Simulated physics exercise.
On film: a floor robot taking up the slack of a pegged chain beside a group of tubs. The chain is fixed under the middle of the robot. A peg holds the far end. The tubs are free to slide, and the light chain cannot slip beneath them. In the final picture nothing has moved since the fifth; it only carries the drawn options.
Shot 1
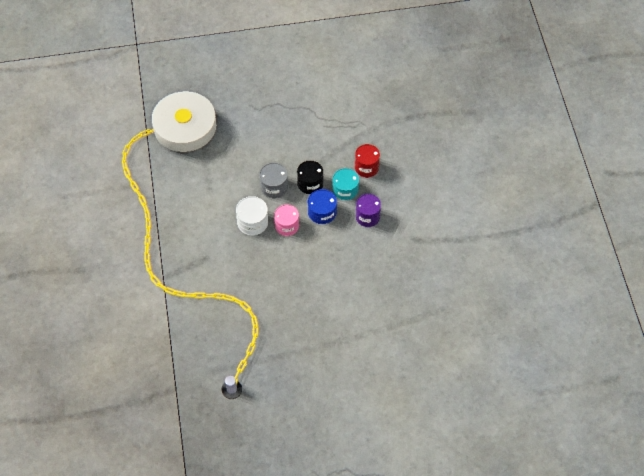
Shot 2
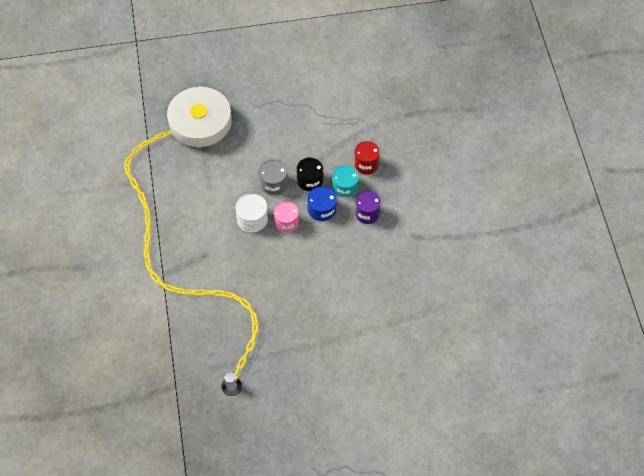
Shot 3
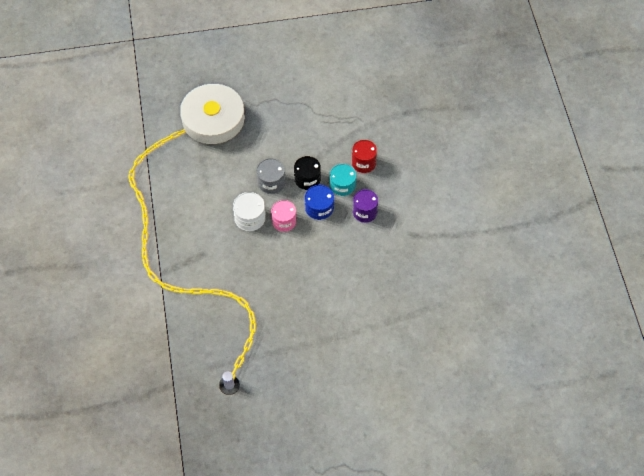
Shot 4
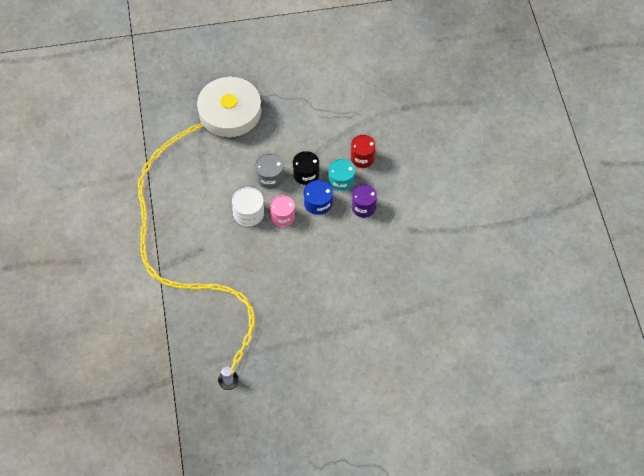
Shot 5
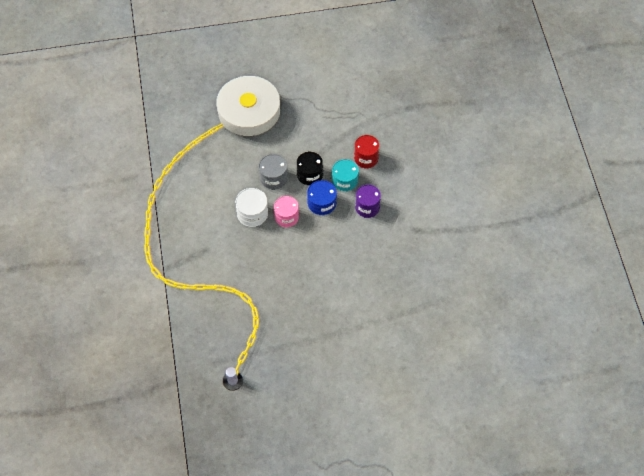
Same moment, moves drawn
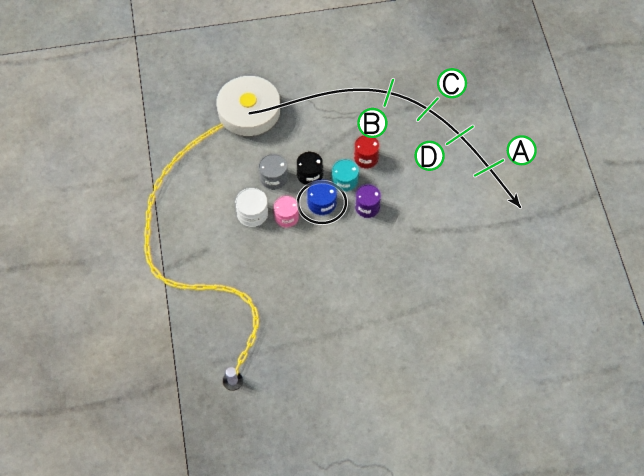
In the video, a round white robot with a yellow center, attached to a yellow chain pegged at its far end, moves rightward and slightly upward above eight colored tubs, drawing the upper part of the chain into a smoother curve.
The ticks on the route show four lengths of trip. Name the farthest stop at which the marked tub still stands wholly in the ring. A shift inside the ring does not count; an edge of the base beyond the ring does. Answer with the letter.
It should halt at D.
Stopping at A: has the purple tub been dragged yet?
By then, no.
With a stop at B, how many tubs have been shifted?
By then, none.
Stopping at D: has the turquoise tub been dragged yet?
By then, no.
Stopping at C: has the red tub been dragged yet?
By then, no.
On the marked copy, A at (489, 168); B at (389, 93); C at (428, 109); D at (460, 135); the ring at (322, 202); the route from (249, 113) via (408, 99) to (520, 207).
Taking D. A third of the way, robot (326, 87); blue tub (322, 198).
Two thirds of the way, robot (406, 91); blue tub (322, 198).
When it is over, robot (461, 129); blue tub (322, 198); black tub (315, 174); pink tub (300, 213); grey tub (294, 189); white tub (272, 213); the blue tub is still in its ring.
As for the rest, A drags the ringed tub to (334, 207); B is safe but short; C is safe but short.
